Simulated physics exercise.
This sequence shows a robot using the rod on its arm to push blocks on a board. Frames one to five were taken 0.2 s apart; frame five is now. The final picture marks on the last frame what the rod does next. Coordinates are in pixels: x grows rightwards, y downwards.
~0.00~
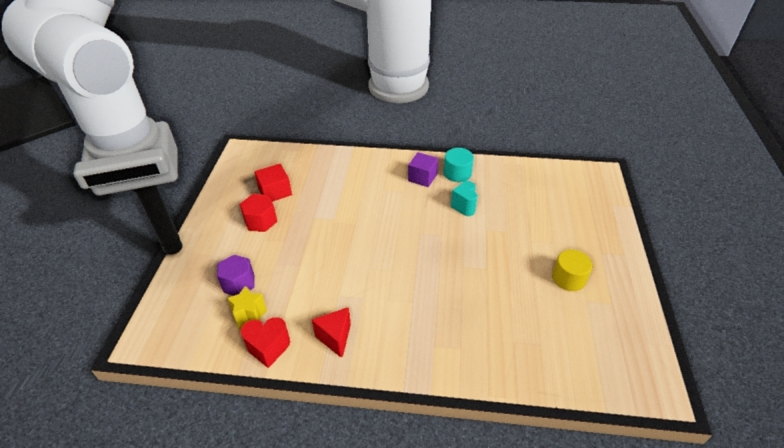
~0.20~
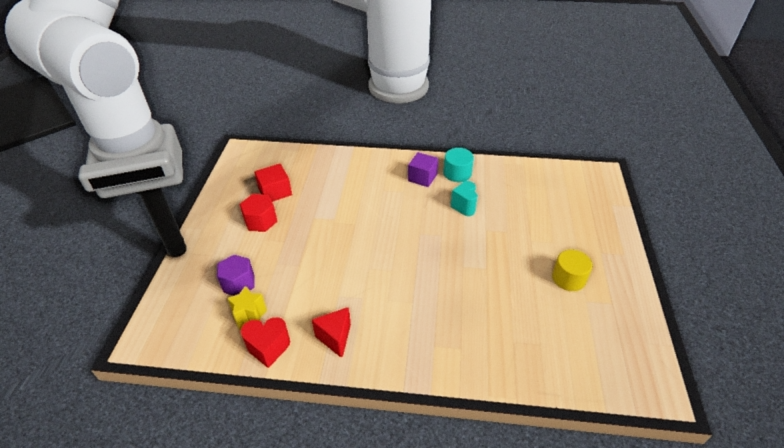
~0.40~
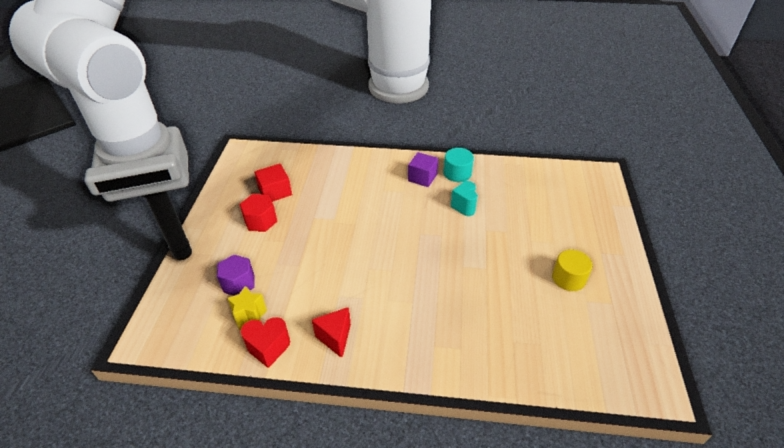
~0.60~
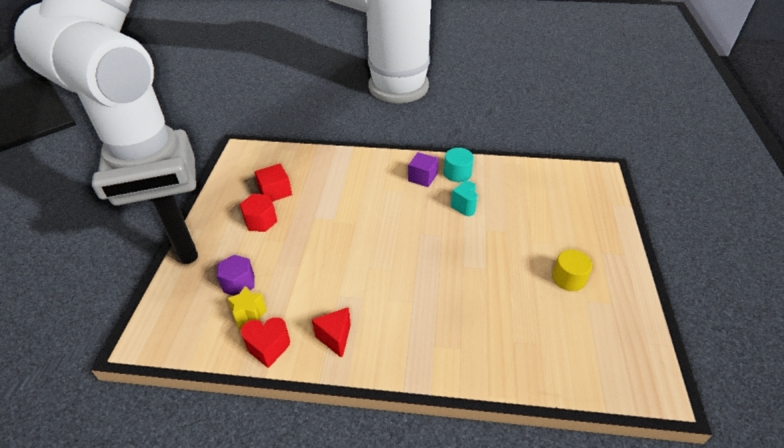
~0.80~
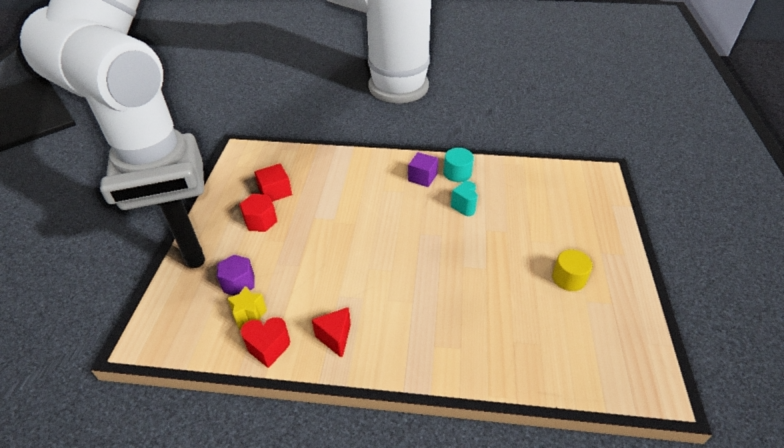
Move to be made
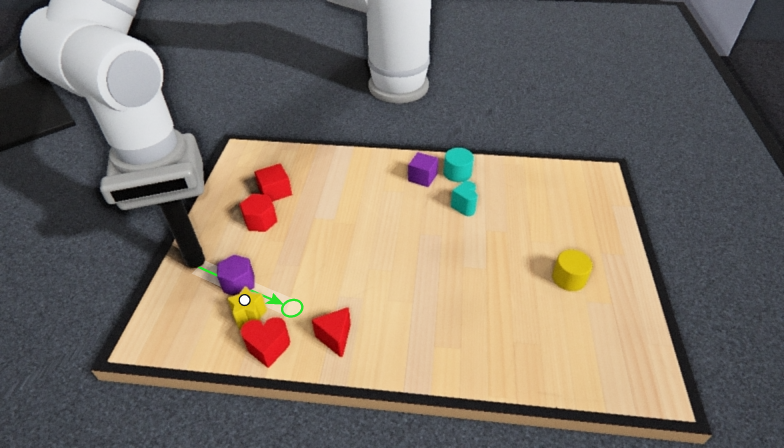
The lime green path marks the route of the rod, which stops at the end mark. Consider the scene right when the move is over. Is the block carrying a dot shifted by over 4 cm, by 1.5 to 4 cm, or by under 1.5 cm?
Verdict: Less than 1.5 cm.
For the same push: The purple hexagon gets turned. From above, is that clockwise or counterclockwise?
The twist is anticlockwise.
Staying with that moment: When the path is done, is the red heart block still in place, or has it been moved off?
The red heart block will stay where it is.
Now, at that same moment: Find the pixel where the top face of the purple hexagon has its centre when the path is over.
Expect it around (313, 280).
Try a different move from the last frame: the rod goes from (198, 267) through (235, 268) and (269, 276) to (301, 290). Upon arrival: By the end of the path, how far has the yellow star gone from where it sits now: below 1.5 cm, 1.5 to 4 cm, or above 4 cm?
The block winds up within 1.5 cm of where it is now.
Drawn move, in a line from (198, 267) to (292, 308); the dot is on the yellow star.
What follows on the original path. One third of the way, rod (226, 276); purple hexagon (246, 271).
Two thirds of the way, rod (258, 289); purple hexagon (281, 279), turned 30° anticlockwise; yellow star (245, 302).
At the end, rod (291, 303); purple hexagon (313, 280), turned 90° anticlockwise; yellow star (245, 302); red heart block still.
